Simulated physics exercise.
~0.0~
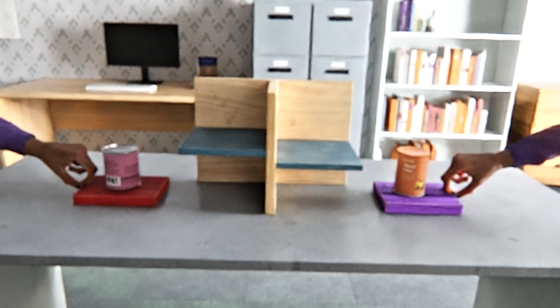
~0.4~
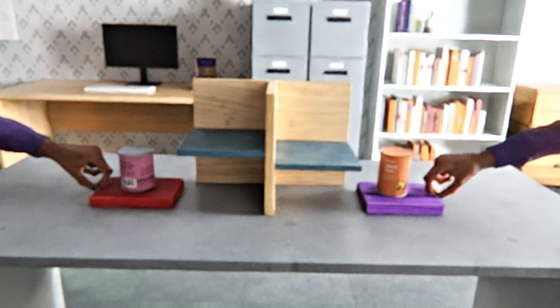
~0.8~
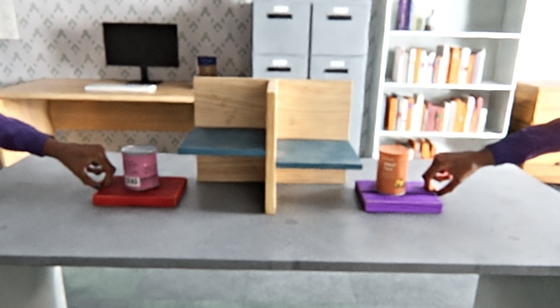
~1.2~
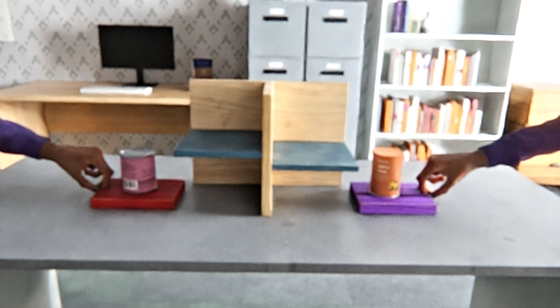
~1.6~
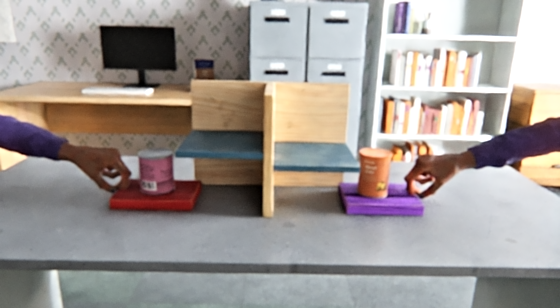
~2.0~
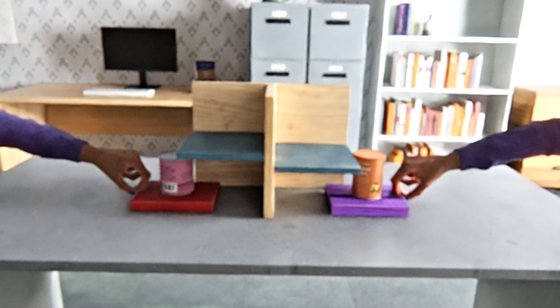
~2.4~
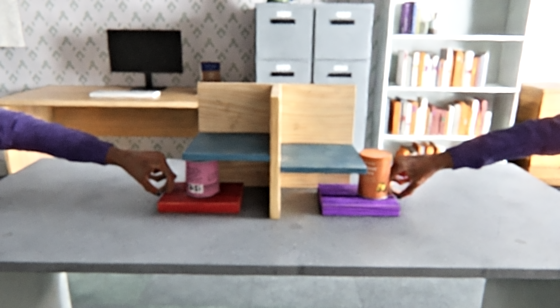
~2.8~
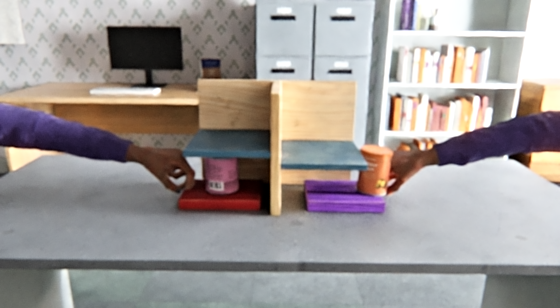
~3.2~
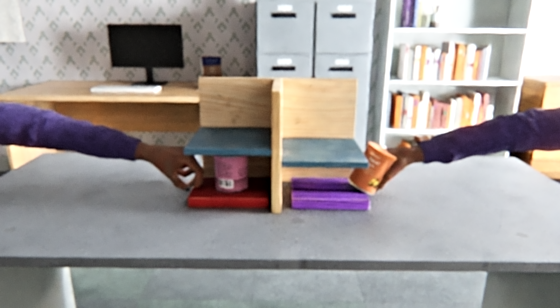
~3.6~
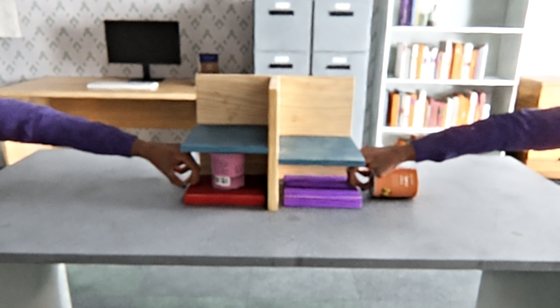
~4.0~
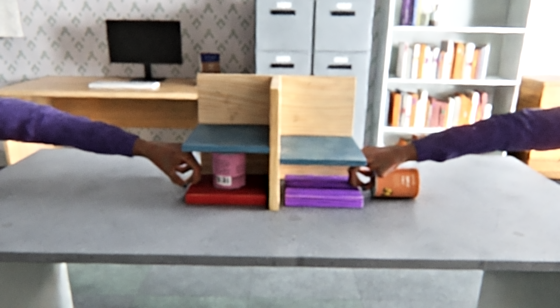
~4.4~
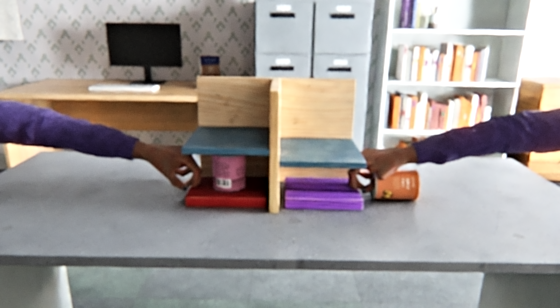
Two low blue-grey shelves joined by an upright wooden divider stand on a grey table, seen from the front by a slightly swaying camera in a room with a monitor, cabinets and bookshelves behind. On the left, a hand pushes a red board carrying a pink pot, while on the right another pushes a purple board carrying an upright orange tin. Both boards slide inward, and the pink pot passes beneath its shelf. The orange tin meets the shelf's edge, slips back along its board and tips. It ends on its side on the table, with both boards under the shelves.
